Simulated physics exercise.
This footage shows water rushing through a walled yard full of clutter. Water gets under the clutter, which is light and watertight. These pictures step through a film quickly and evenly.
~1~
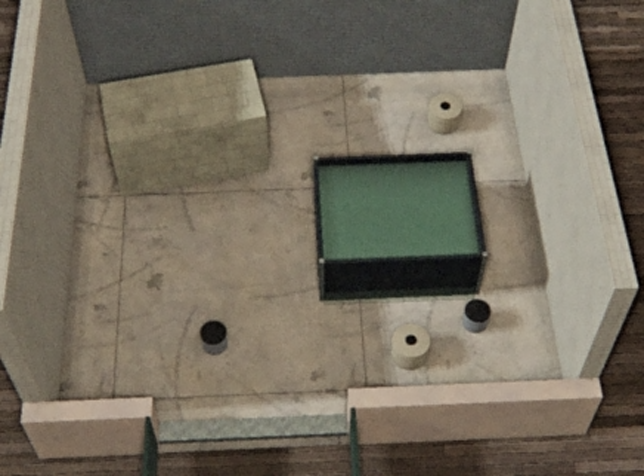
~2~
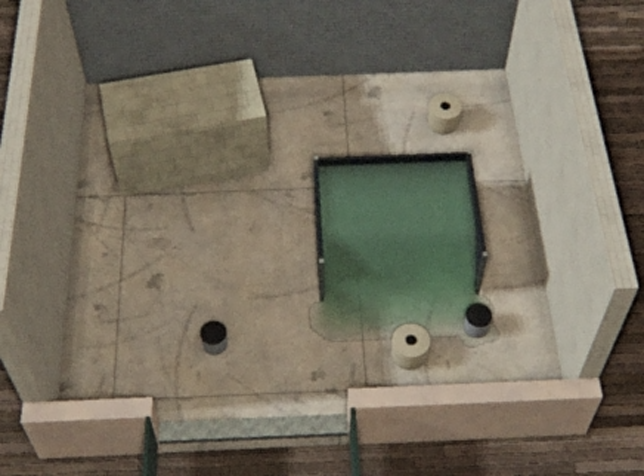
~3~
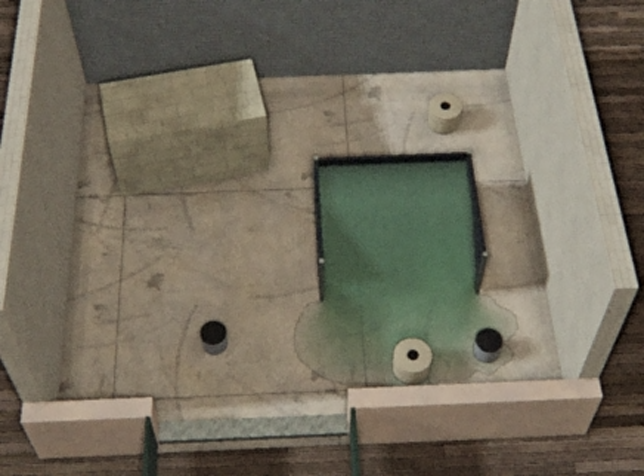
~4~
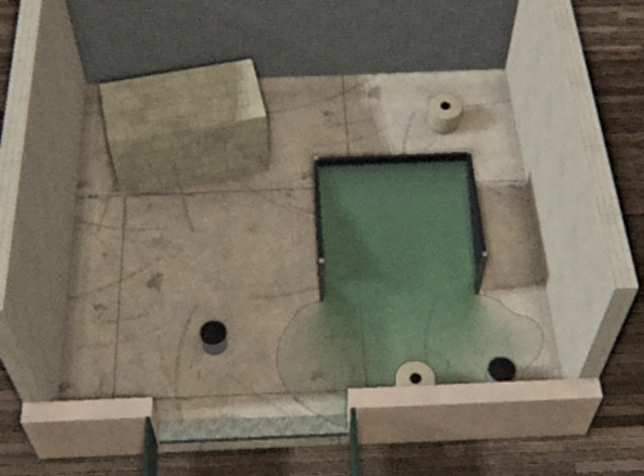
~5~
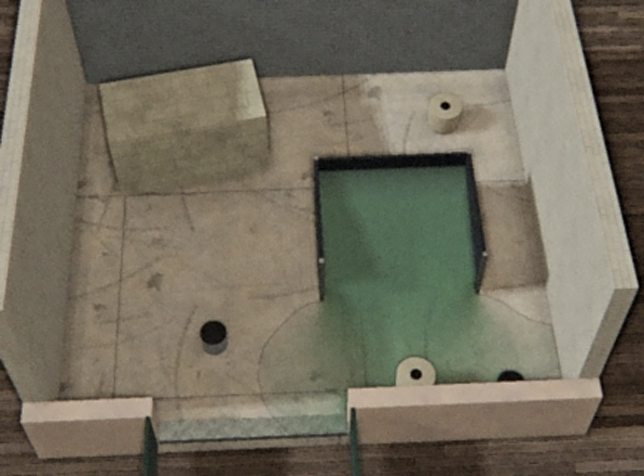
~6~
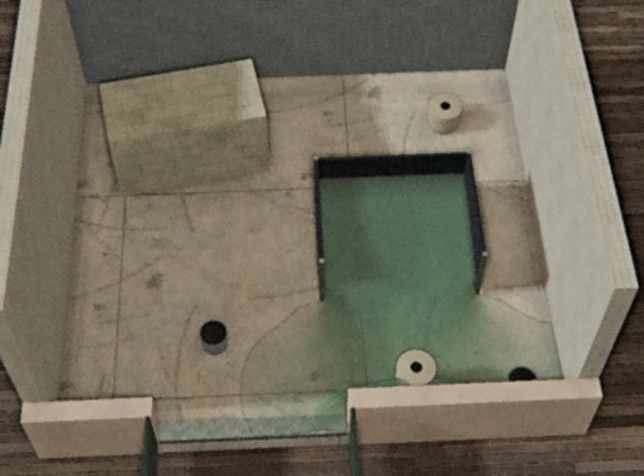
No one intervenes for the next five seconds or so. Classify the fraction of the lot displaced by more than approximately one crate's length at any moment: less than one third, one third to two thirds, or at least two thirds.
The fraction is at least two thirds.
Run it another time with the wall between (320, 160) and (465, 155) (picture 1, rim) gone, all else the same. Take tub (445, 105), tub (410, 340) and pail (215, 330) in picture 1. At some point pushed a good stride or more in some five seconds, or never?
First over the mark, then below the mark, then below the mark.
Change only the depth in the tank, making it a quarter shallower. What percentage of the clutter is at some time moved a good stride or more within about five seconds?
Share moved: Approx. 80 percent.
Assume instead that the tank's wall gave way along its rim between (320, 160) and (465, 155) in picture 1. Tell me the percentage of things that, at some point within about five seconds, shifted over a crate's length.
I make it 40 per cent.
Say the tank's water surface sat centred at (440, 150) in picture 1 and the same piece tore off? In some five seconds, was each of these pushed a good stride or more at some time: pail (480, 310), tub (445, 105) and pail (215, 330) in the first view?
Taking them in turn: Got sent well off; kept near its start; got sent well off.
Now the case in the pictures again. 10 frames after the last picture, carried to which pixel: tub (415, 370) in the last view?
Roughly (426, 309).
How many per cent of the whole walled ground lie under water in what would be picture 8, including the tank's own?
I'd say around 30 in a hundred.
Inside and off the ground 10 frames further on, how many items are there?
The count comes to 2.
A moment on, 1 of 5 are well off their spots; 2 afloat.
Next, 1 of 5 are well off their spots; 2 afloat.
Later, 4 of 5 are well off their spots; 2 afloat.
In the end, 4 of 5 are well off their spots, and 4 have been at some point; 4 afloat.
